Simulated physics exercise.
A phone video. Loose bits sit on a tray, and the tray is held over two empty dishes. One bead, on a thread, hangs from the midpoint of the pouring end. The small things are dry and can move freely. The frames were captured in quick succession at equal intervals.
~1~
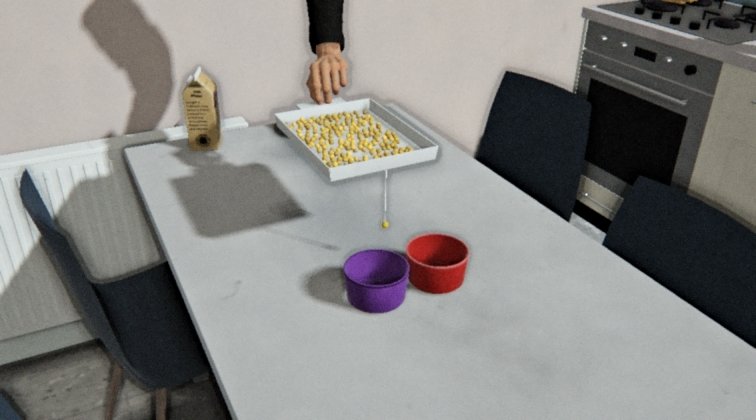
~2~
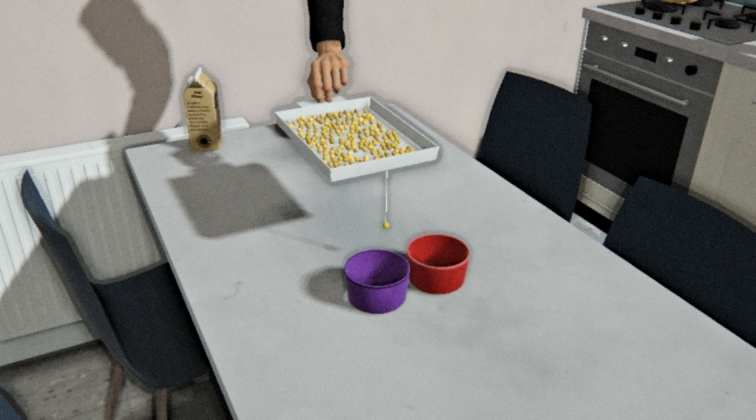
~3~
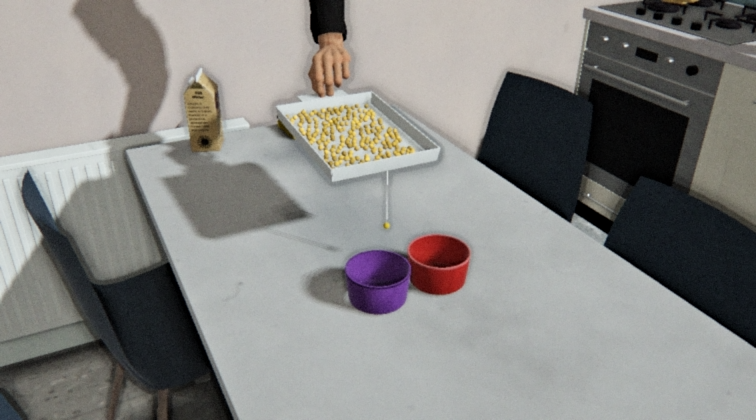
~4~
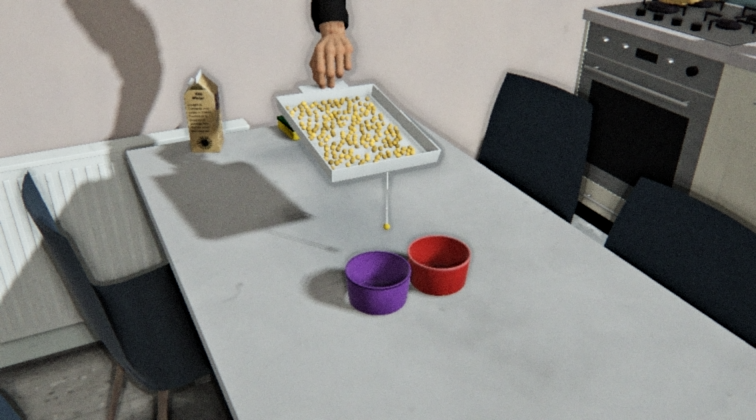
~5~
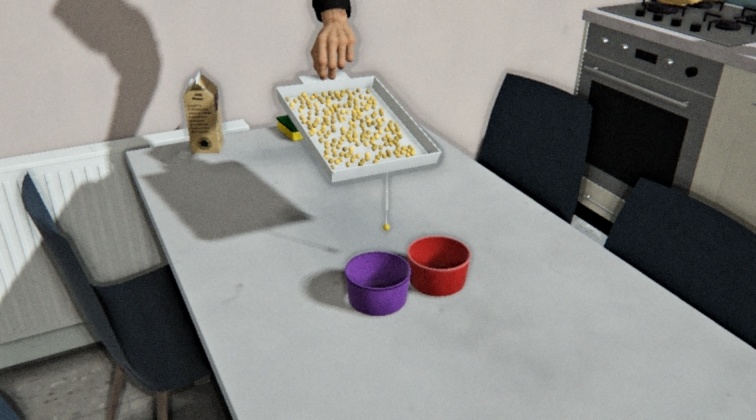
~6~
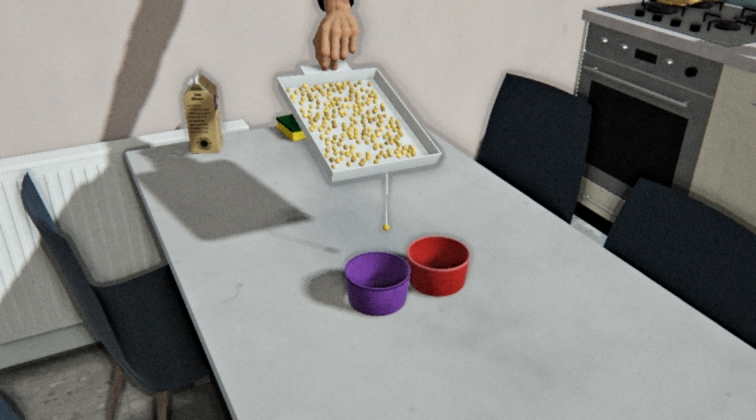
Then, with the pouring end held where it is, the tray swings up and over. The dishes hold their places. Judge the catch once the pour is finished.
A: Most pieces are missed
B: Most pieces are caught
B.
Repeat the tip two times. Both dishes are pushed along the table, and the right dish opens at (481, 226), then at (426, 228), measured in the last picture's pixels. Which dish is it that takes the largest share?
Try 1: The dish to the left; try 2: The dish to the right.
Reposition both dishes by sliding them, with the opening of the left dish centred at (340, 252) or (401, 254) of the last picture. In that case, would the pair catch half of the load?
In the first position shy of half, in the second past half.
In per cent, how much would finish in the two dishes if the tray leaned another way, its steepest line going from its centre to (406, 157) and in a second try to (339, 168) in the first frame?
Well, 20 percent for one and then 10 percent for the other.
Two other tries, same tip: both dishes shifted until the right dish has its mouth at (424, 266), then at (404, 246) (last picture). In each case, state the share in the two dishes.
About 20 per cent, then about 50 per cent.
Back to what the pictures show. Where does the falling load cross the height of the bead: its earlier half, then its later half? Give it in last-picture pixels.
The leading part at (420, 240), the rest of it at (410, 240).
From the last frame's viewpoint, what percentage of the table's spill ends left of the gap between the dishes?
Estimate: About 40 percent.
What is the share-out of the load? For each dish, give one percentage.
The share is 30 per cent in the left dish and 50 per cent in the right dish.
Shortly afterwards, tray tipped steeply; all but a few on the tray; only a few in the right dish; only a few in the air.
Next, tray tipped past a quarter turn; all but a few on the tray; only a few in the left dish; a little in the right dish; only a few outside both; only a few in the air.
Some moments later, tray tipped past a quarter turn; near a quarter in the left dish; near half in the right dish; near a quarter outside both.
In the end, tray tipped past a quarter turn; near a quarter in the left dish; near half in the right dish; near a quarter outside both.
